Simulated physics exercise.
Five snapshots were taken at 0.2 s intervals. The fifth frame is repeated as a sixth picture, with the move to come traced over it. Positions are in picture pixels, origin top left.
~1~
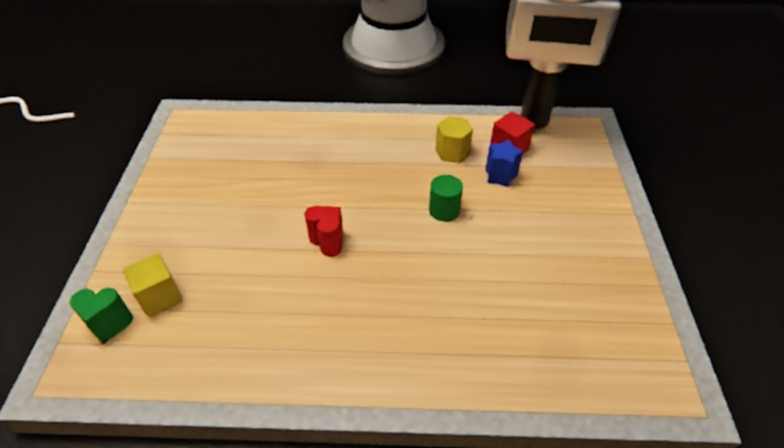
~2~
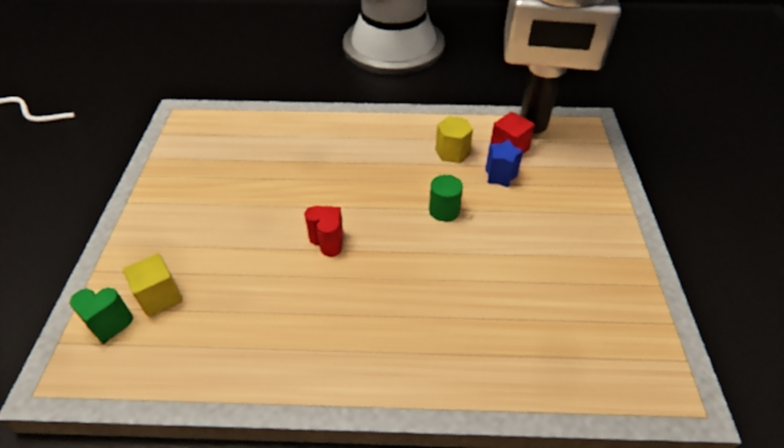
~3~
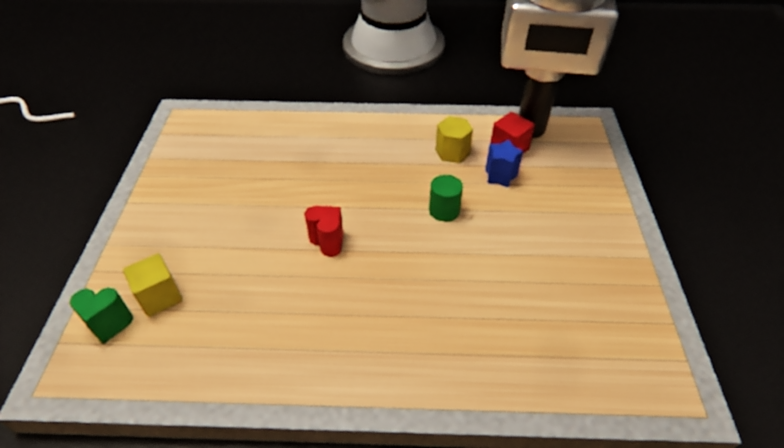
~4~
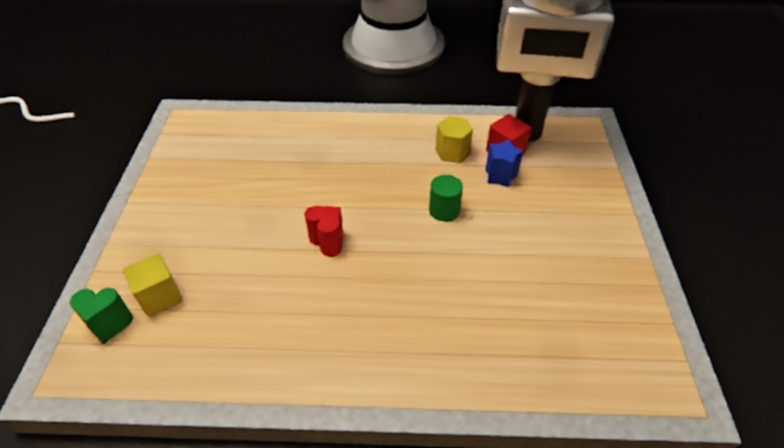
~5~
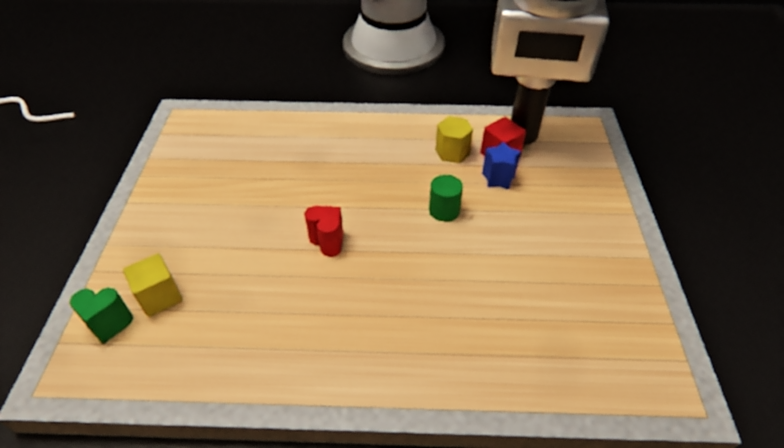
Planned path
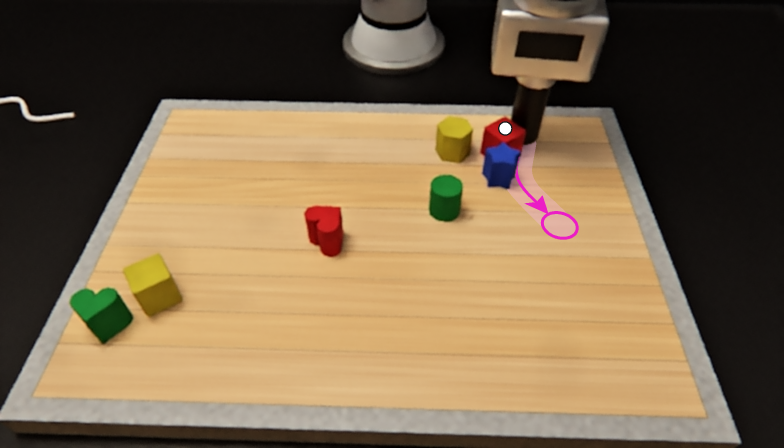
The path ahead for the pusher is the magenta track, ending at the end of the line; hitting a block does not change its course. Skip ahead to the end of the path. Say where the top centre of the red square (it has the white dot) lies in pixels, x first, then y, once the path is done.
In the picture, that point is around (489, 140).
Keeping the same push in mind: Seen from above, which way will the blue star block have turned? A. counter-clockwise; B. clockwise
Correct choice: A.
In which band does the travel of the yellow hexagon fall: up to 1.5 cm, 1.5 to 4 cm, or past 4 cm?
Displacement: Within 1.5 cm.
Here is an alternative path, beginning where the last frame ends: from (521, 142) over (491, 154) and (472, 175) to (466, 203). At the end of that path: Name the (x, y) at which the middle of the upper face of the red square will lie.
Around (436, 176).
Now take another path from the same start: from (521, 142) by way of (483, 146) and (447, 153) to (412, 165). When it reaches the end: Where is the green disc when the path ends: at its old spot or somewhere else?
By the last moment of the path, the green disc has stayed put.
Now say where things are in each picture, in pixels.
Lower end of the pusher (534, 120), tops of blocks, yellow hexagon (455, 126), blue star block (505, 151), red square (514, 123), in the first frame.
Pusher (533, 125), blocks as before, in the second frame.
Pusher (531, 129), blocks as before, in the third frame.
Pusher (527, 132), red square (511, 126), in the fourth frame.
Pusher (523, 136), yellow hexagon (455, 126), blue star block (503, 153), red square (505, 128), in the fifth frame.
The drawn path runs from (521, 142) via (516, 168) and (531, 197), ending at (560, 225); the dot is on the red square.
The first path, step by step. One third of the way, pusher (518, 162); blue star block (496, 160), turned 45° anticlockwise; red square (489, 139), turned 40° clockwise.
Two thirds of the way, pusher (533, 191); blue star block (496, 162), turned 40° anticlockwise; red square (489, 140), turned 40° clockwise.
At the end, pusher (562, 219); yellow hexagon not moved; blue star block (496, 162), turned 40° anticlockwise; red square (489, 140), turned 40° clockwise.
